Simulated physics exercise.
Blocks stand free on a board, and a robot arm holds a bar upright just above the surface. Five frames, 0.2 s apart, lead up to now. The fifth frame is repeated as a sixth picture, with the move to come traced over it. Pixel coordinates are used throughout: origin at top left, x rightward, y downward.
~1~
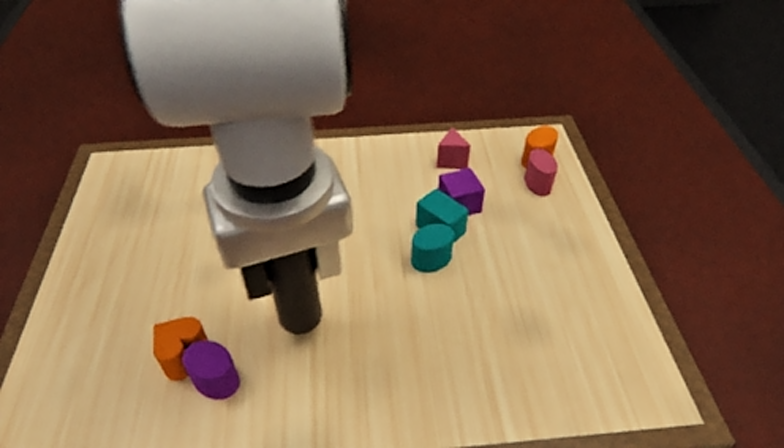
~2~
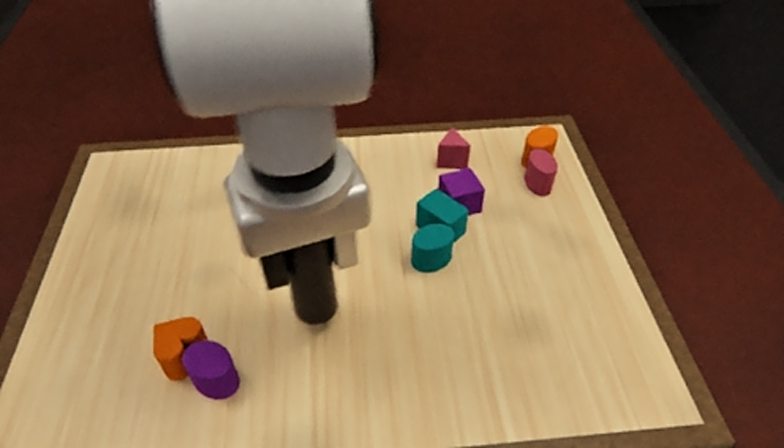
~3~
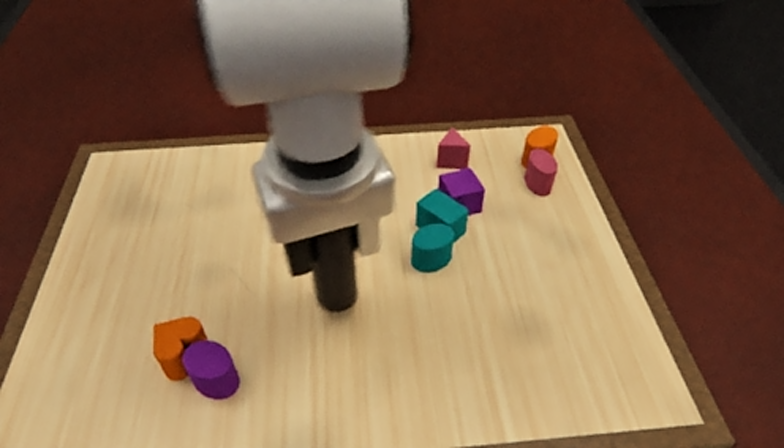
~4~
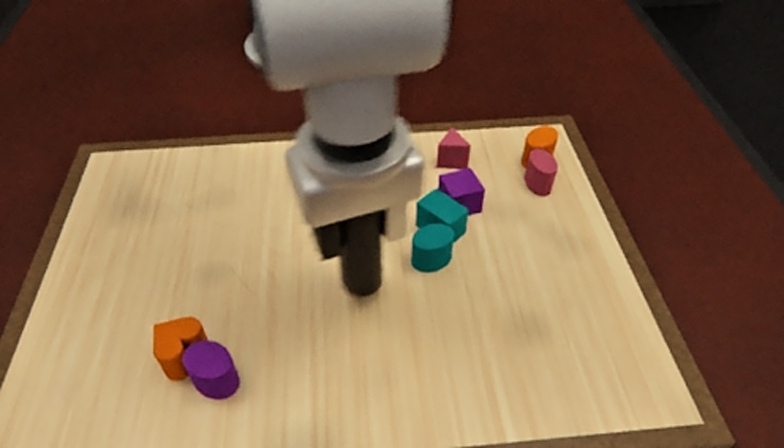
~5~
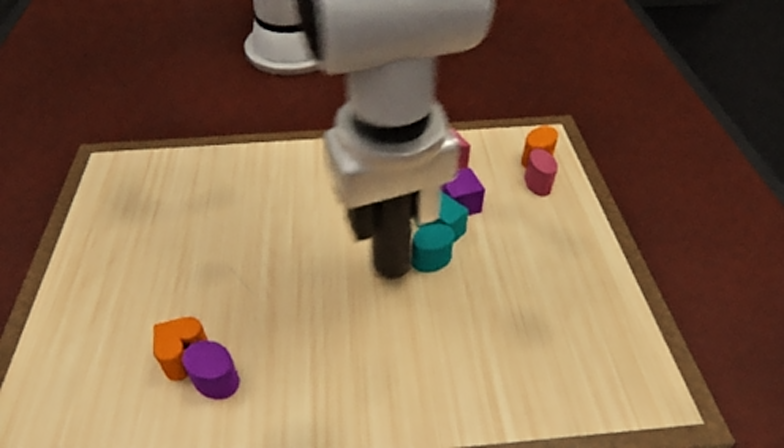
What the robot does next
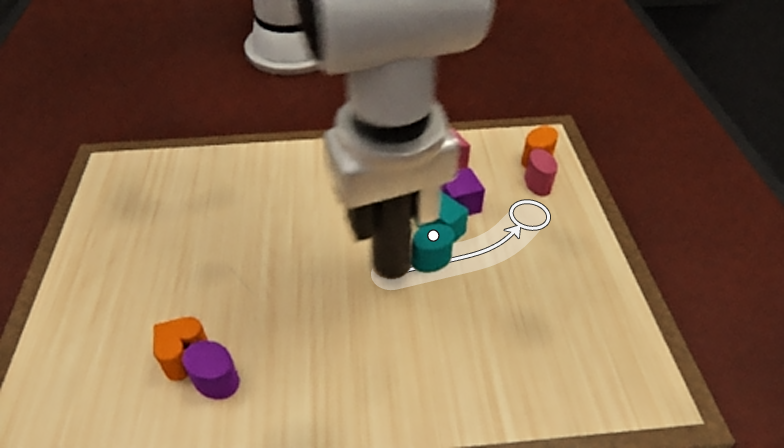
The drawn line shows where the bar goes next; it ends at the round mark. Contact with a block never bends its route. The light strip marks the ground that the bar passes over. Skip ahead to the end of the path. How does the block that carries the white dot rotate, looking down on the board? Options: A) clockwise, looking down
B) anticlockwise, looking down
A
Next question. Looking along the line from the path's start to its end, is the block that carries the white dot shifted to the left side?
Final answer: No.
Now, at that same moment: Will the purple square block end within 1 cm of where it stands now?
Yes
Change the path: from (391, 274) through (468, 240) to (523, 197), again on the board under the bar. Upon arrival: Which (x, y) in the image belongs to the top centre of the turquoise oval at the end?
Its top face will be centred at roughly (527, 219).
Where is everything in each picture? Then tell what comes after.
In the first picture, tip of the bar (301, 317), middles of tops, turquoise oval (433, 236), turquoise oblong (443, 205), purple square block (462, 181), pink oval (544, 160).
In the second picture, bar (316, 308), nothing pushed.
In the third picture, bar (337, 296), nothing pushed.
In the fourth picture, bar (362, 281), nothing pushed.
In the fifth picture, bar (391, 264), turquoise oval (433, 236), turquoise oblong (443, 205), purple square block (462, 181), pink oval (544, 160).
The line goes from (391, 274) via (447, 261) and (498, 244), ending at (530, 215); the dot is on the turquoise oval.
What follows on the original path. One third of the way, bar (448, 251); turquoise oval (489, 226); turquoise oblong (451, 206), turned 50° anticlockwise.
Two thirds of the way, bar (501, 234); turquoise oval (541, 211), turned 10° clockwise; turquoise oblong (452, 206), turned 55° anticlockwise.
At the end, bar (532, 205); turquoise oval (575, 198), turned 80° clockwise; turquoise oblong (452, 206), turned 55° anticlockwise; purple square block unmoved; pink oval unmoved.
